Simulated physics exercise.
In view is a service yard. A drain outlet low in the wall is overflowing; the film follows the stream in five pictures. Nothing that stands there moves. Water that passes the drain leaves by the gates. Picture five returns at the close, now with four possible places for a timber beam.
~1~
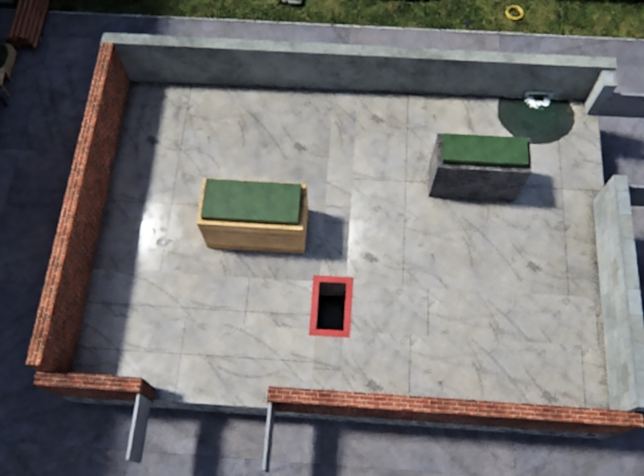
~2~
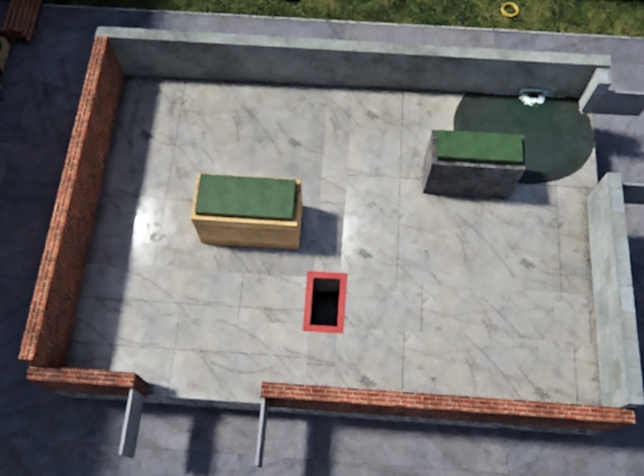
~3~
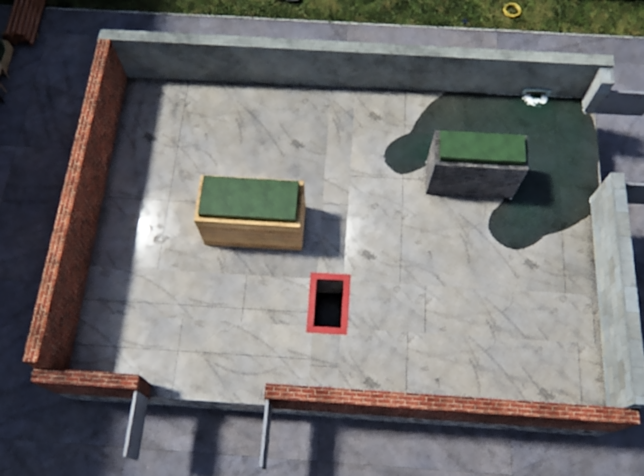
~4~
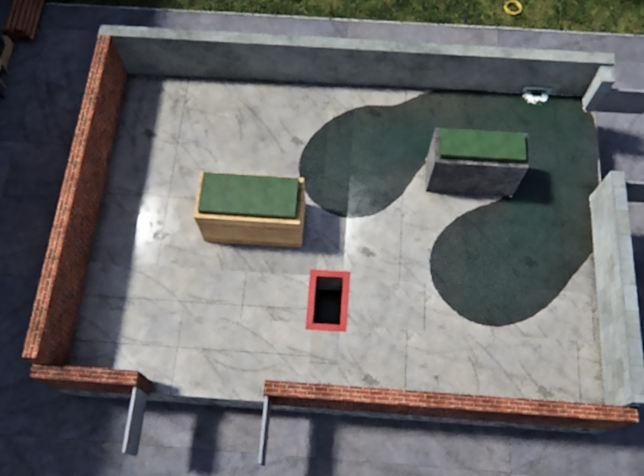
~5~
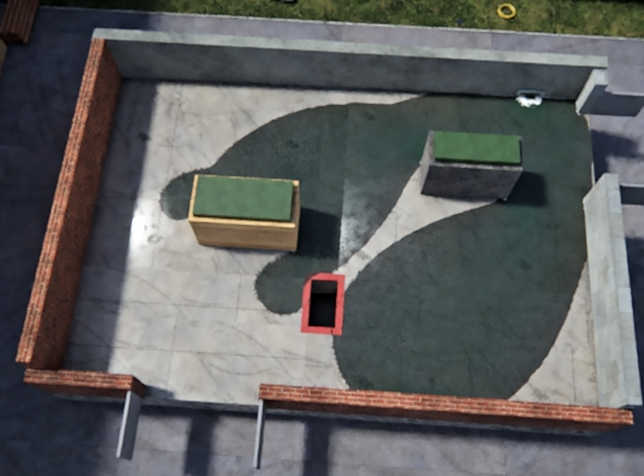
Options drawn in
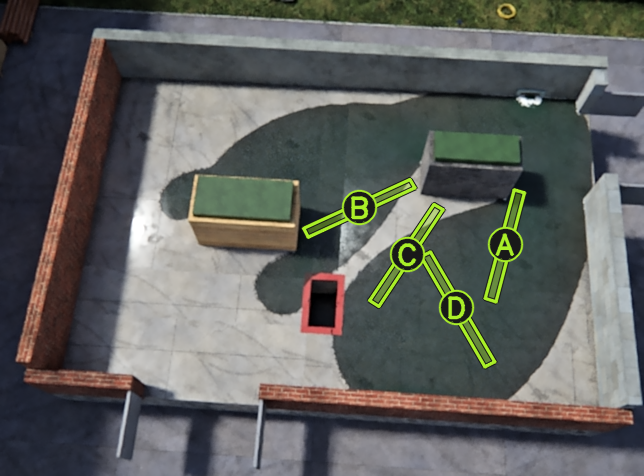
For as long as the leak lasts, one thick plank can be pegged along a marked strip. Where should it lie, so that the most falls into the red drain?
Position D.
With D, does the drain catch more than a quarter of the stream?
No.
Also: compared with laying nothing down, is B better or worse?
It is worse.
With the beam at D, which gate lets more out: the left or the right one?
The left gate.
In lime, A from (490, 300) to (519, 191); B from (305, 232) to (412, 183); C from (374, 303) to (438, 207); D from (425, 254) to (489, 364).
For position A, about 9 % of the stream goes into the red drain, about 83 % out by the gates.
For position B, about 7 % of the stream goes into the red drain, about 85 % out by the gates.
For position C, about 8 % of the stream goes into the red drain, about 85 % out by the gates.
For position D, about 14 % of the stream goes into the red drain, about 77 % out by the gates.
